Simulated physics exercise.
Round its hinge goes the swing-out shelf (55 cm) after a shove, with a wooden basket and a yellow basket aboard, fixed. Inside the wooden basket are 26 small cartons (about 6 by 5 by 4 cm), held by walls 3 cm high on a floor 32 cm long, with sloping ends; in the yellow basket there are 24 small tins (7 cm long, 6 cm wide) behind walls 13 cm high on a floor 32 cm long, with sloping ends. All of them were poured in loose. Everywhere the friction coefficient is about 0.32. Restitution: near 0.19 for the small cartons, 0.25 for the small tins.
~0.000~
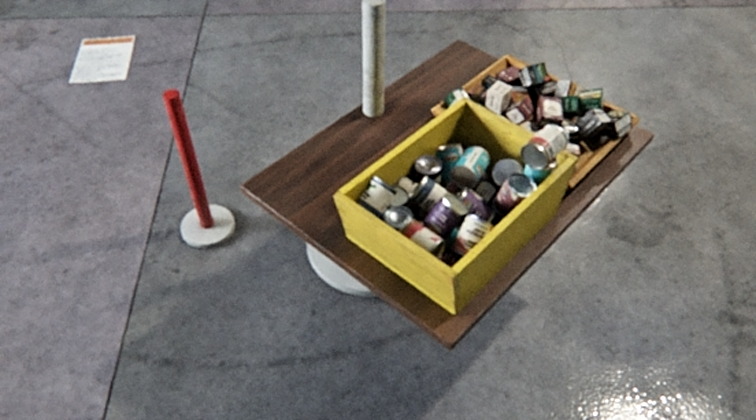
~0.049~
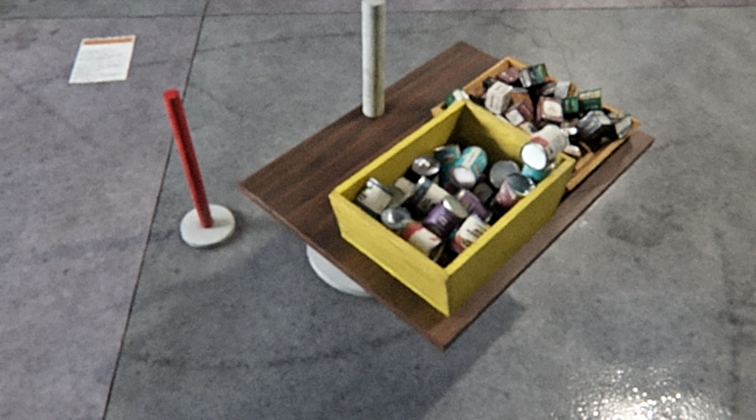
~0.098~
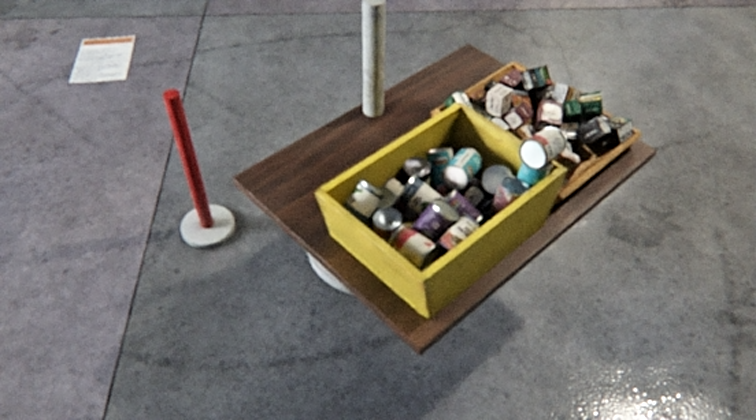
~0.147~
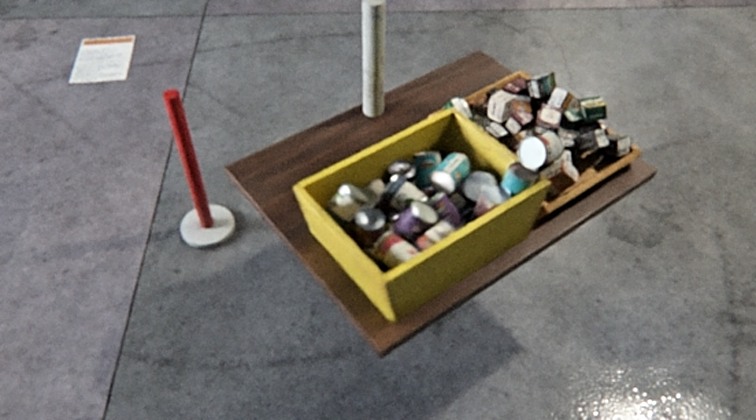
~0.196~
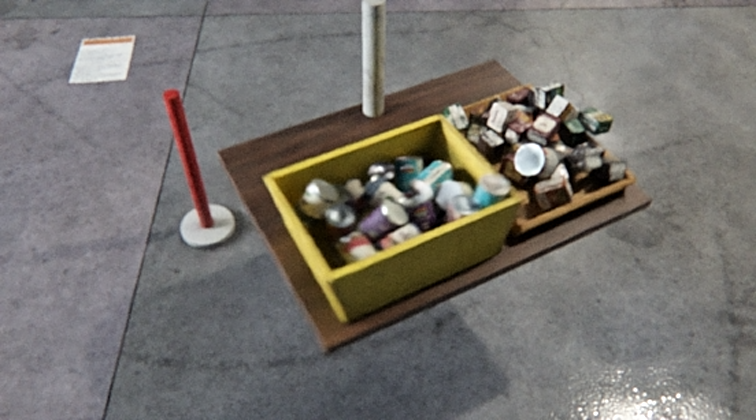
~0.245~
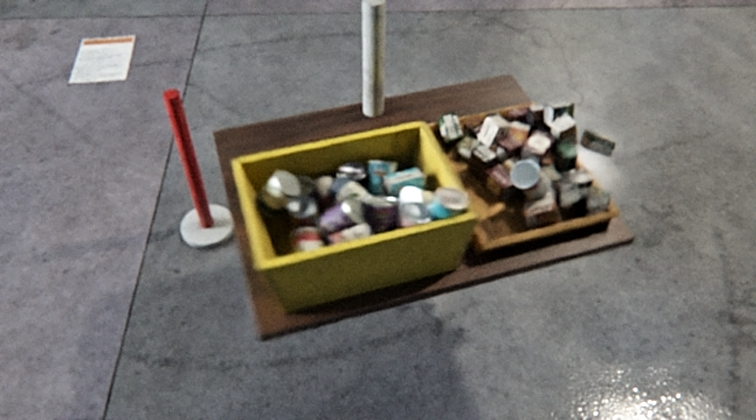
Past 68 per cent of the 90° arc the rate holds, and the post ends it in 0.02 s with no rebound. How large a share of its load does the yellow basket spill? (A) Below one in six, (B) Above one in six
Option A: Below one in six.
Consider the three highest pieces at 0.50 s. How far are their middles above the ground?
I'd put it close to 68 cm.
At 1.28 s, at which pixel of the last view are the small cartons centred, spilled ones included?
In the last view they're centred near (296, 235).
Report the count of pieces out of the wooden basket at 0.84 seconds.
Wooden basket - close to 12.
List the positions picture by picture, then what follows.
In the first picture (each is followed by its nearest rim corner in this view, unless another is named), yellow basket, (455, 271); wooden basket (by its farthest rim corner), (507, 56); turned through 0°; none out.
In the second picture, yellow basket, (448, 272); wooden basket, (509, 58); turned through 1°.
In the third picture, yellow basket, (425, 275); wooden basket, (514, 63); turned through 5°.
In the fourth picture, yellow basket, (387, 278); wooden basket, (521, 72); turned through 11°; 1 out, the lowest tin at (541, 150).
In the fifth picture, yellow basket, (332, 276); wooden basket, (529, 85); turned through 19°; 2 out, the lowest carton at (594, 122).
In the sixth picture, yellow basket, (266, 265); wooden basket, (534, 103); turned through 30°; 2 out, the lowest carton at (598, 143).
After 0.42 s, end of the swing.
After 0.50 s, wooden basket 19 in, 7 out and yellow basket 23 in, 1 out.
After 0.62 s, wooden basket 16 in, 10 out and yellow basket 22 in, 2 out.
After 0.84 s, wooden basket 15 in, 11 out and yellow basket 22 in, 2 out.
When it is over (at 1.28 s), wooden basket 15 in, 11 out and yellow basket 22 in, 2 out. Asked share, 2 of 24, 8 per cent.
